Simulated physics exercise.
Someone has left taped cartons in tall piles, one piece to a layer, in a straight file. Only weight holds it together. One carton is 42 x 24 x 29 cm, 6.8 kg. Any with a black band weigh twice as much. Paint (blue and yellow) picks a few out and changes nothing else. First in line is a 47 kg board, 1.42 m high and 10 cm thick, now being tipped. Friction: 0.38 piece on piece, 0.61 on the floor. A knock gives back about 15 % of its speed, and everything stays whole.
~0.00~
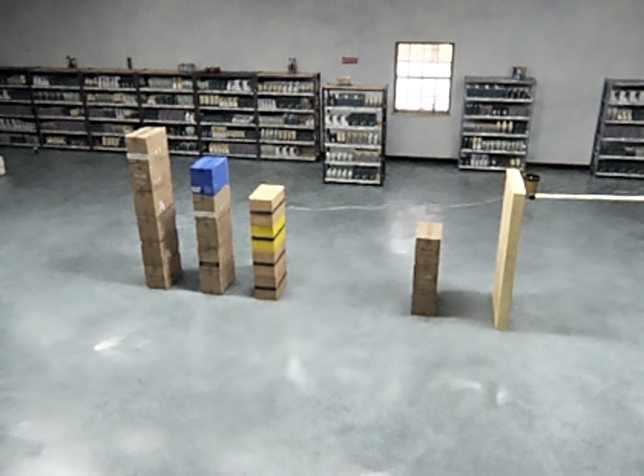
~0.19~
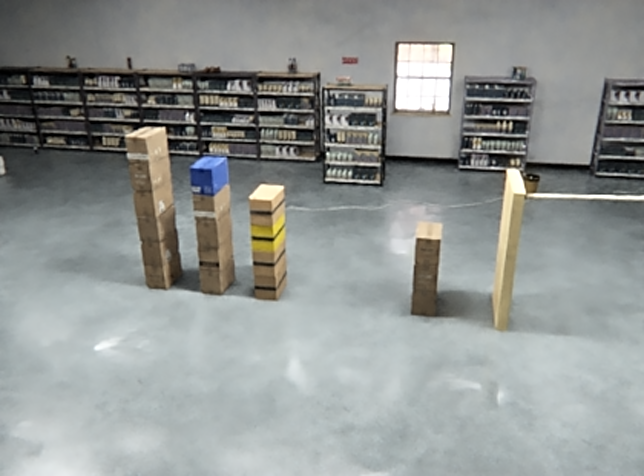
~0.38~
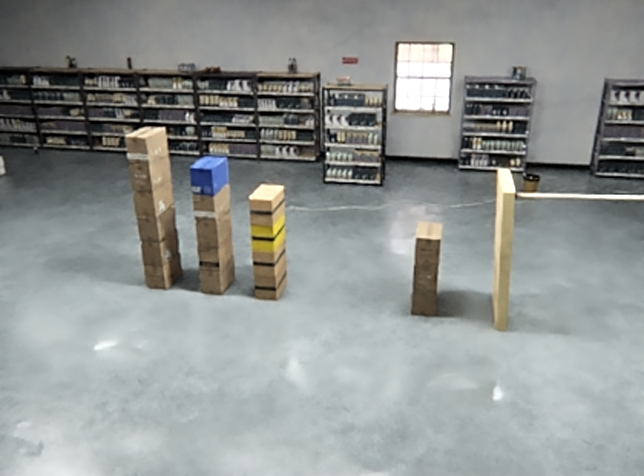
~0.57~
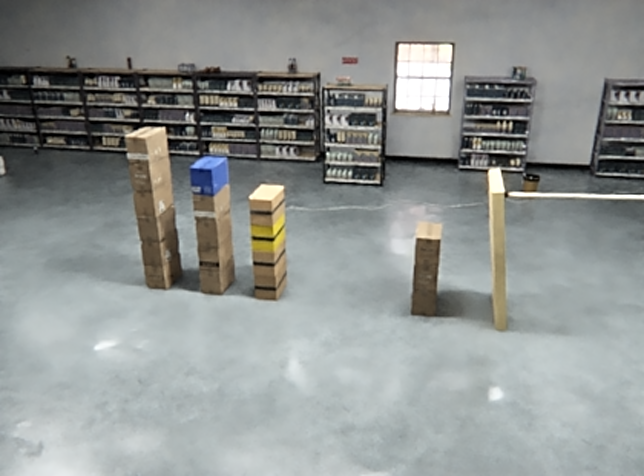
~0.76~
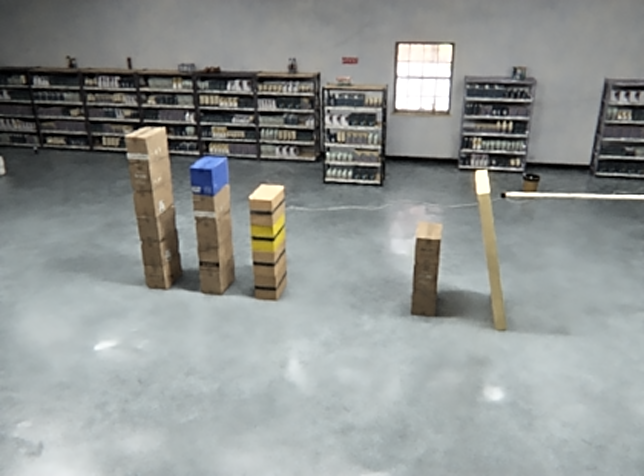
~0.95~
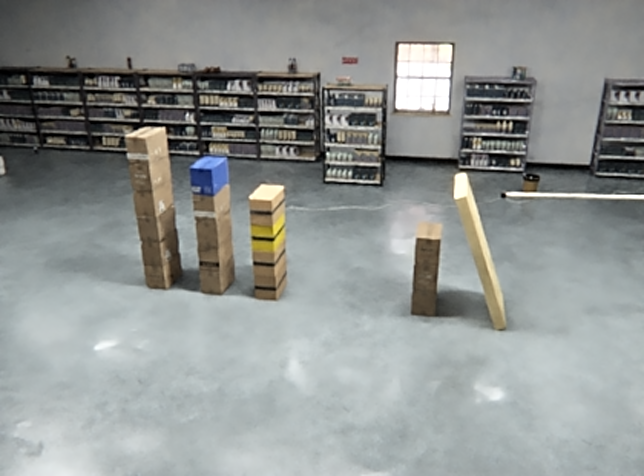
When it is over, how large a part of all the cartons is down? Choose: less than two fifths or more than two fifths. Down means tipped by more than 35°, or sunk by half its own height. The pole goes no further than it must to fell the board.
Under two fifths of them.
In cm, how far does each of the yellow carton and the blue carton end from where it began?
About: Yellow 0, blue 0.
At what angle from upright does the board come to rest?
About 75°.
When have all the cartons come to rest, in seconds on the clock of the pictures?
Around 3.0 s.
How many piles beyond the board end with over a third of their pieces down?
1 of them.
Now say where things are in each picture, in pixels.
In the first frame (each place is the centre of the face we see best), pole end (533, 197) 8 cm short, board 0° from upright; yellow carton (262, 239); blue carton (202, 182); the others all in place.
Pole end 4 mm short, board 0° from upright; blue carton (202, 182), in the second frame.
Pole end (515, 196) 8 cm in, board 3° from upright; blue carton (202, 182); the others all in place, in the third frame.
Pole end (506, 196) 16 cm in, board 7° from upright; blue carton (202, 182); the others all in place, in the fourth frame.
Pole end (504, 196) 17 cm in, stopped, board 12° from upright; blue carton (202, 182); the others all in place, in the fifth frame.
Pole end (504, 196) 17 cm in, stopped, board 20° from upright; blue carton (202, 182); yellow carton (262, 239); the others all in place, in the sixth frame.
By 1.20 s, board 36° from upright; none of the 18 cartons down, 3 disturbed.
By 1.40 s, board 51° from upright; none of the 18 cartons down, 3 disturbed.
By 1.54 s, board 67° from upright; 3 of the 18 cartons down.
By 1.74 s, board 87° from upright; 3 of the 18 cartons down.
When it is over (3.0 s), board 73° from upright; 3 of the 18 cartons down; blue carton unmoved; yellow carton unmoved. That is 17 per cent. In pixels of the last frame, middles, blue carton near (210, 176), yellow carton near (268, 231).
